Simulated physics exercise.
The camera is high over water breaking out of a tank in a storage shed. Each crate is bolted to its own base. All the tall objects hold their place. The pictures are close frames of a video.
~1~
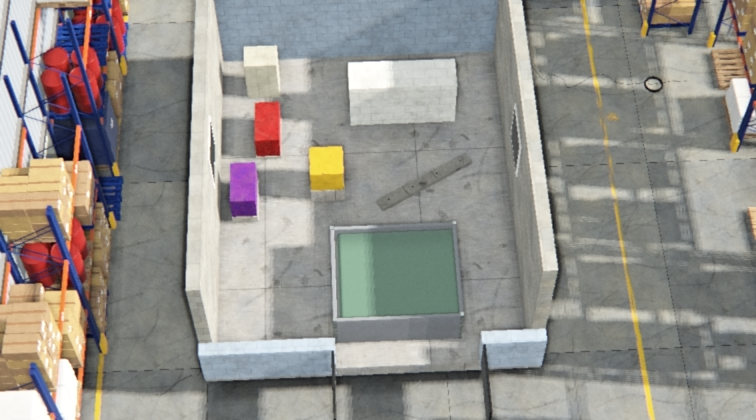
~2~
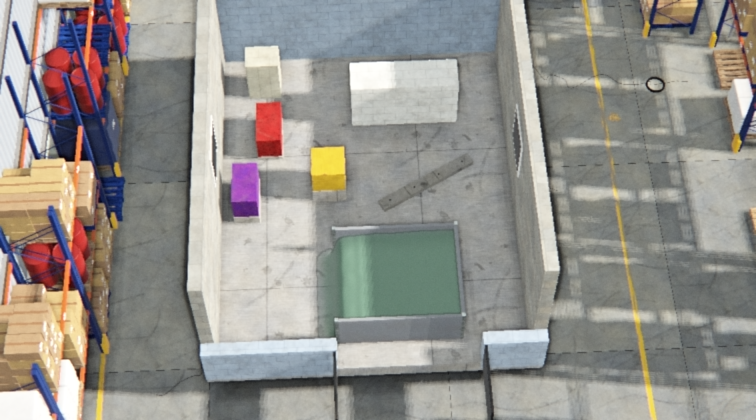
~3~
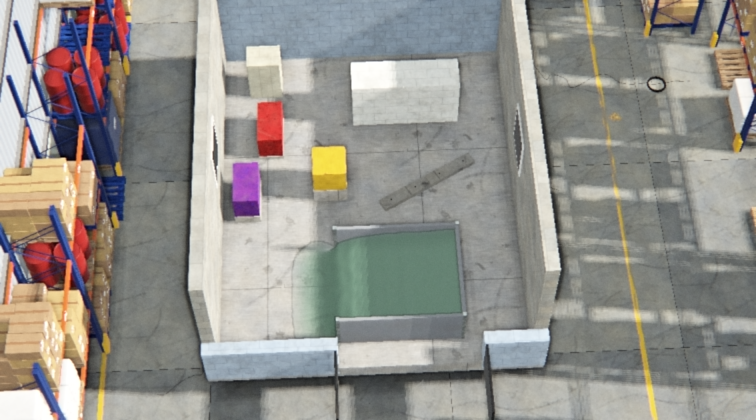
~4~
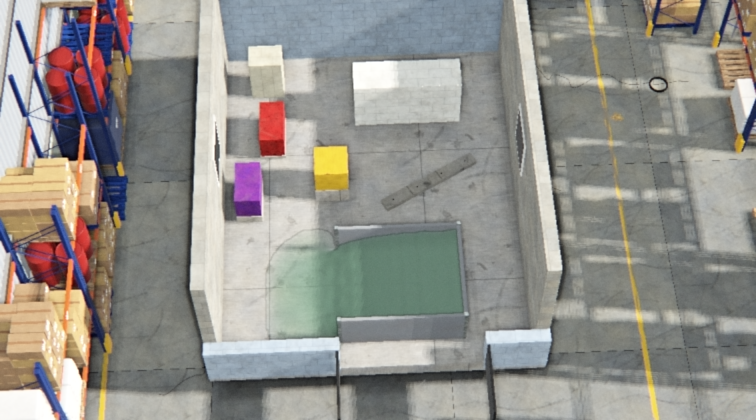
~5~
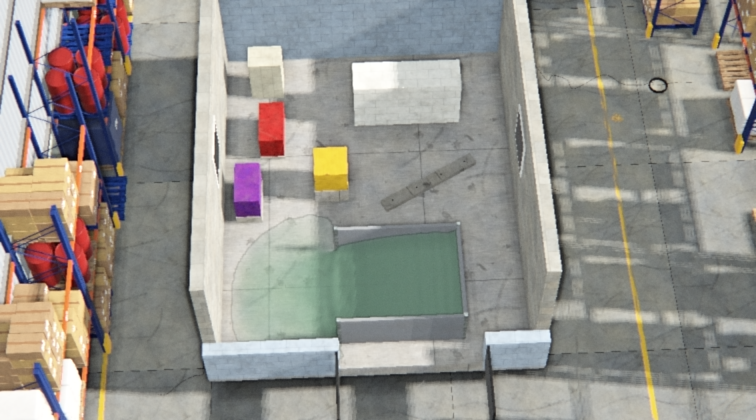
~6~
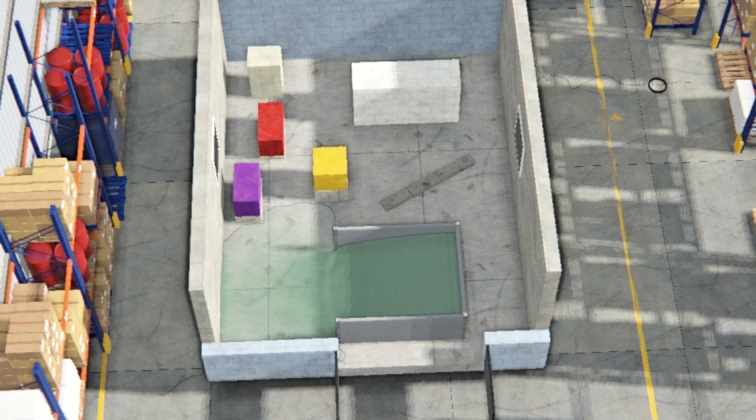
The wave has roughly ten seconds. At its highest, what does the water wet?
The red crate is soaked; the yellow crate keeps dry; the purple crate is soaked.
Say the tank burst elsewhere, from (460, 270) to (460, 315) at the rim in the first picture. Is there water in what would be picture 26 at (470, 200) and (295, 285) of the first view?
As listed: Flooded, clear.
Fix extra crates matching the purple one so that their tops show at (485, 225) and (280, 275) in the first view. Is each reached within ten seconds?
In turn: Is spared, is wetted.
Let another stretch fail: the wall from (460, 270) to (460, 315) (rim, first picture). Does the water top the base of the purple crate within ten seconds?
Purple stays dry.
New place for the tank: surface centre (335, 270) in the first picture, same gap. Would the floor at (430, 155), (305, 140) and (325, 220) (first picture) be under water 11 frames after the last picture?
One after the other: Free of water, not flooded, wet.
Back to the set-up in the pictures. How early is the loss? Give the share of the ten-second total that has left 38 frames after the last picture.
About 60 per cent.
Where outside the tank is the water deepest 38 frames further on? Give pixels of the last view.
I would point to (498, 83).
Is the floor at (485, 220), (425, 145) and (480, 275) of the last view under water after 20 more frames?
In turn: Clear, dry, clear.
A moment on, water covers 25 % of the floor; the red crate water round its plinth, the yellow crate water round its plinth, the purple crate water round its plinth.
Next, water covers 30 % of the floor; the red crate water round its plinth, the yellow crate water round its plinth, the purple crate water round its plinth.
Then, water covers 55 % of the floor; the red crate water round its plinth, the yellow crate water round its plinth, the purple crate water round its plinth.
Later, water covers 90 % of the floor; the red crate water round its plinth, the yellow crate water round its plinth, the purple crate water round its plinth.
In the end, water covers 100 % of the floor; the red crate was topped, the yellow crate stayed above the water, the purple crate was topped.
